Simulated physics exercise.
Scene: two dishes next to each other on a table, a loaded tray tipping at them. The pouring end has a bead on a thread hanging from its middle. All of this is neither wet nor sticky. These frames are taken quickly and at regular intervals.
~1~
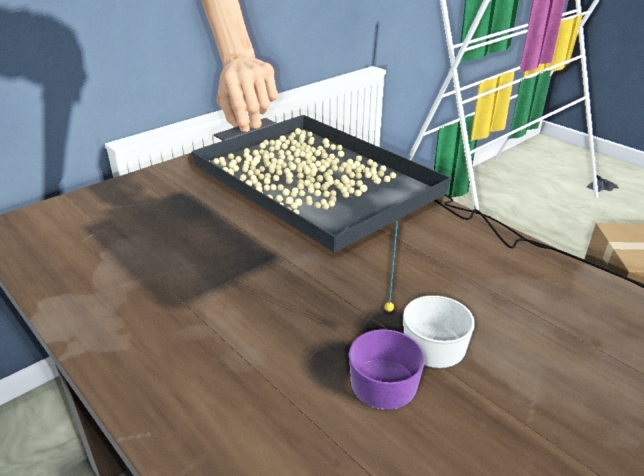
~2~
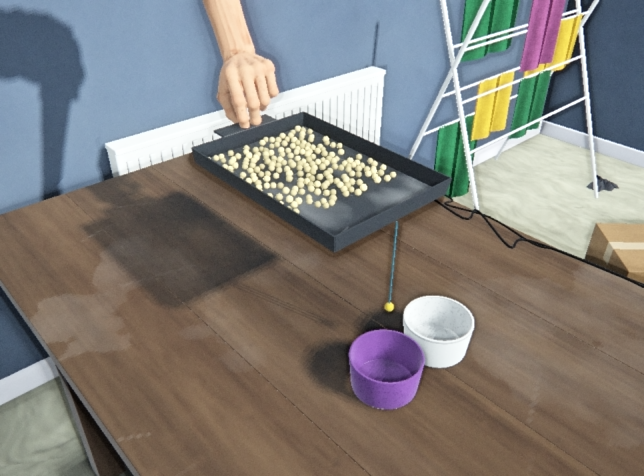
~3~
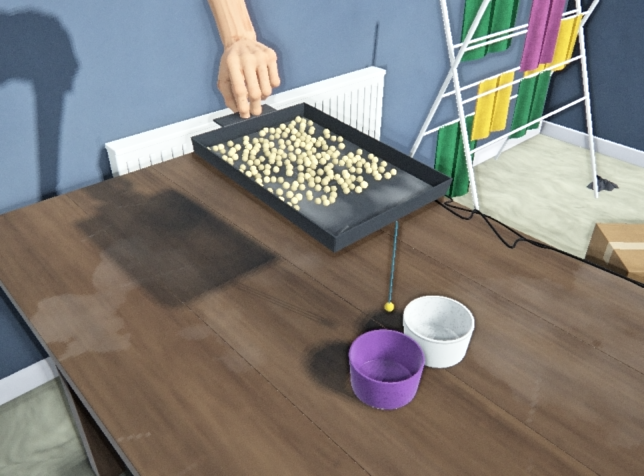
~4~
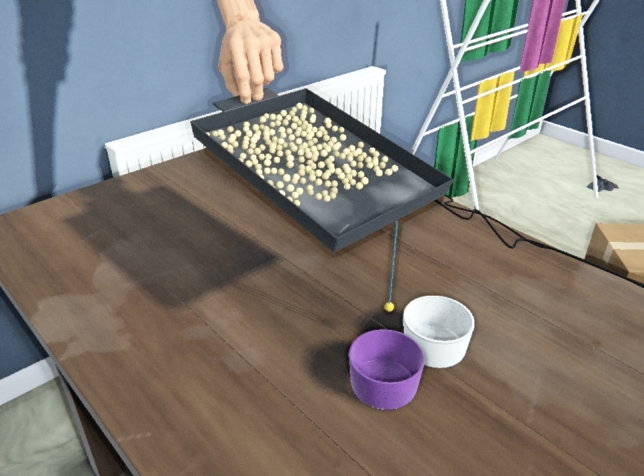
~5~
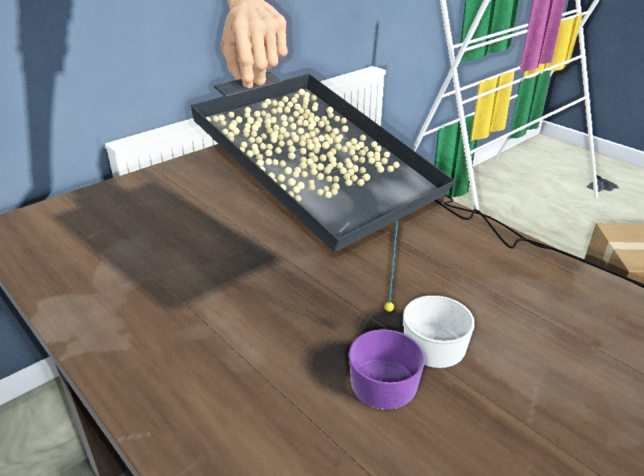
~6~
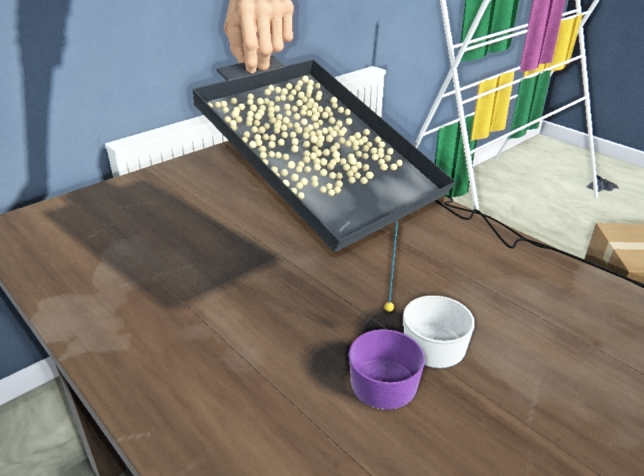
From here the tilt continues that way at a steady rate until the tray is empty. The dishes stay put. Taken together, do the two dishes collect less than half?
No, the dishes end up holding in excess of half.
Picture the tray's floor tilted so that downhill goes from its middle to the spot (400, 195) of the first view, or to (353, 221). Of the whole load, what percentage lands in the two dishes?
40 %, give or take, and then 50 %.
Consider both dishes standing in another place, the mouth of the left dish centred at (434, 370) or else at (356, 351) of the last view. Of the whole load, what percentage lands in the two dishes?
You'd get near 30 per cent and afterwards near 30 per cent.
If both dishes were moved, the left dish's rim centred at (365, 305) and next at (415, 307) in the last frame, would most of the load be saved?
First try: A minority; second try: A minority.
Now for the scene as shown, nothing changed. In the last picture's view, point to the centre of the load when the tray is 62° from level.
Somewhere near pixel (399, 209).
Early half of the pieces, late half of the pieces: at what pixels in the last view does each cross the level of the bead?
At (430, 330) for the first part, then at (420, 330) for the others.
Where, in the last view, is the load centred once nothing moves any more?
Somewhere close to (428, 357) in the last picture.
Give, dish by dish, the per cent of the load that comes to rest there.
Per hundred pieces: Left dish roughly 30, right dish roughly 40.
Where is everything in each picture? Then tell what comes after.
The first picture shows corners of the pouring end near (335, 235) and (448, 178), level; middle of the load near (300, 166), soya beans; left dish near (413, 388); right dish near (464, 347); bead on its thread near (389, 307).
The second picture shows corners of the pouring end near (335, 235) and (448, 178), level; middle of the load near (300, 164).
The third picture shows corners of the pouring end near (336, 235) and (449, 178), tipped barely, level across its low end; middle of the load near (300, 158).
The fourth picture shows corners of the pouring end near (337, 236) and (450, 179), tipped a little, level across its low end; middle of the load near (301, 148).
The fifth picture shows corners of the pouring end near (339, 237) and (451, 180), tipped a little, level across its low end; middle of the load near (303, 139).
The sixth picture shows corners of the pouring end near (340, 238) and (453, 181), tipped clearly, level across its low end; middle of the load near (306, 130); left dish near (413, 388); right dish near (464, 347).
Shortly afterwards, tray tipped steeply; the bulk on the tray; a little in the air.
Next, tray tipped past a quarter turn; the bulk on the tray; a little in the left dish; only a few in the right dish; a little outside both; only a few in the air.
Some moments later, tray tipped past a quarter turn; near a third in the left dish; near a third in the right dish; near a quarter outside both.
In the end, tray tipped past a quarter turn; near a third in the left dish; near a third in the right dish; near a quarter outside both.
